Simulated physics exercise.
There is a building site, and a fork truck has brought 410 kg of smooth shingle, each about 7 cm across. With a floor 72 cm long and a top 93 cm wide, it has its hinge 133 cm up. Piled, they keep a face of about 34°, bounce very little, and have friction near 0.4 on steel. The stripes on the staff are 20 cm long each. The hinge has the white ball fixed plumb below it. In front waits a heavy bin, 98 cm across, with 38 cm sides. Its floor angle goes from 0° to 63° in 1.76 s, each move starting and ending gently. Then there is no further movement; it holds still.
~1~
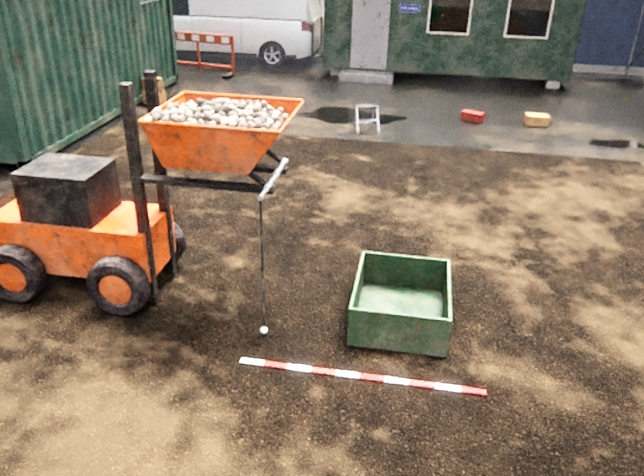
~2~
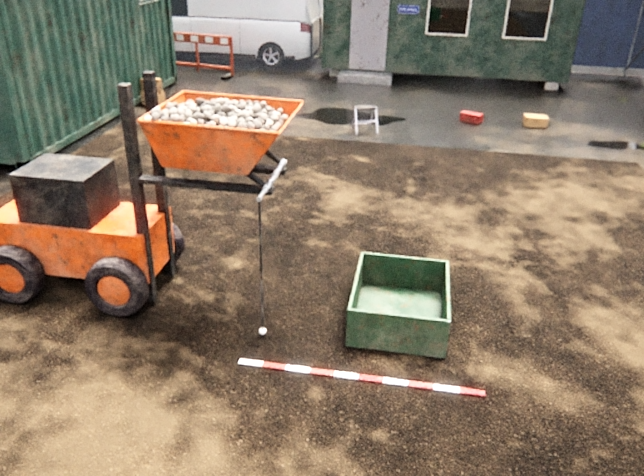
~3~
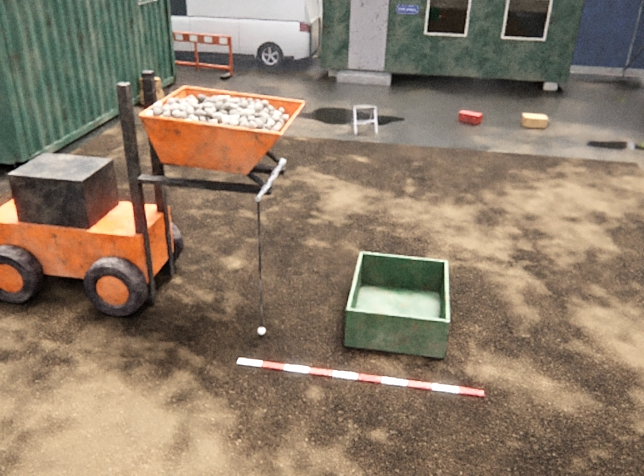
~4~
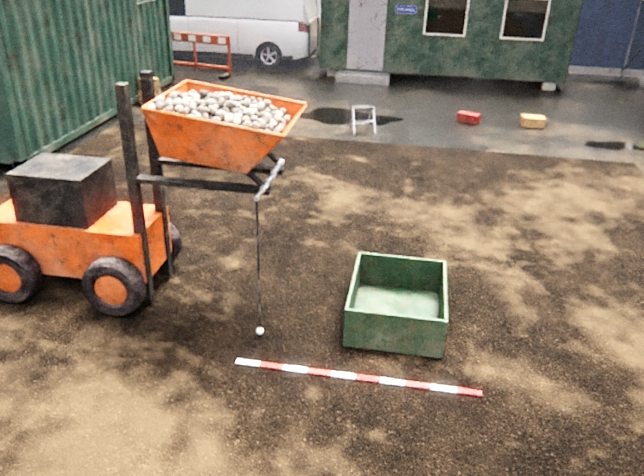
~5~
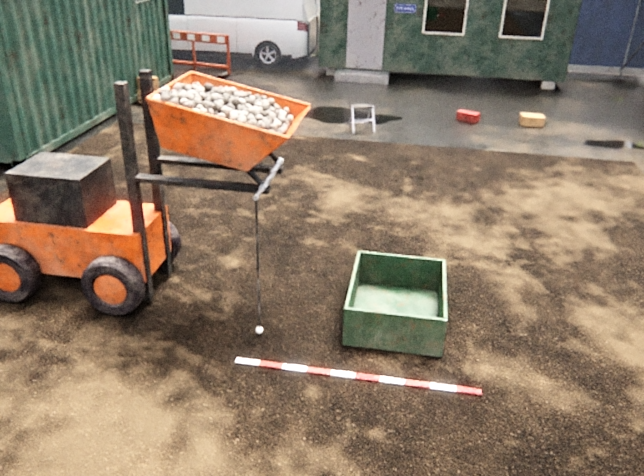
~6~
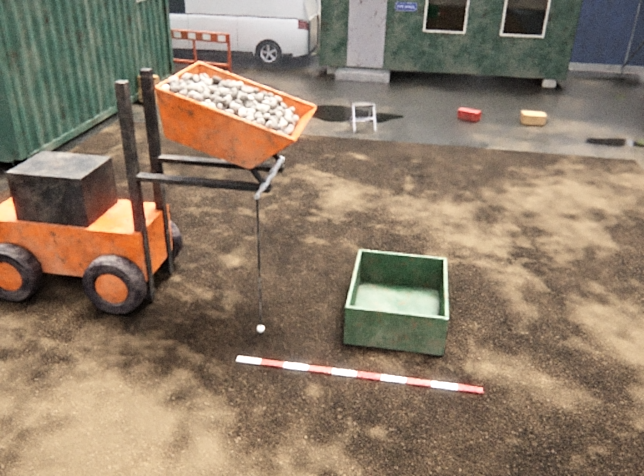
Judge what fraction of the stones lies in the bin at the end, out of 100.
About 70 out of 100.
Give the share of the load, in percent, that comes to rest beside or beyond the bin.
Near 15 in a hundred.
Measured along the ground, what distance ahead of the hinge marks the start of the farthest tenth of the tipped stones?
Around 150 cm ahead of the hinge.
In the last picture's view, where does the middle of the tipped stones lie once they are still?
(390, 303).
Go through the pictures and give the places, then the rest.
In the first picture, the skip is at 0°, its lip at (279, 132); the top of the load is at (231, 107).
In the second picture, the skip is at 1°, its lip at (278, 134); the top of the load is at (230, 107).
In the third picture, the skip is at 3°, its lip at (280, 135); the top of the load is at (220, 104).
In the fourth picture, the skip is at 7°, its lip at (283, 136); the top of the load is at (197, 98).
In the fifth picture, the skip is at 12°, its lip at (288, 138); the top of the load is at (195, 90).
The sixth picture shows lip at (294, 140), floor tilted 17°, highest stones at (200, 81).
A little later the floor is at 53°; 99 % in the skip, 1 % short of the bin; the foremost stones are at (340, 152).
Then the floor is at 63°; 64 % in the skip, 10 % short of the bin, 22 % in the bin, 4 % beside or beyond the bin; the foremost stones are at (413, 301).
Later still the floor is at 63°; 40 % in the skip, 8 % short of the bin, 42 % in the bin, 10 % beside or beyond the bin; the foremost stones are at (443, 320).
In the end the floor is at 63°; 7 % in the skip, 11 % short of the bin, 70 % in the bin, 13 % beside or beyond the bin; the foremost stones are at (539, 360).
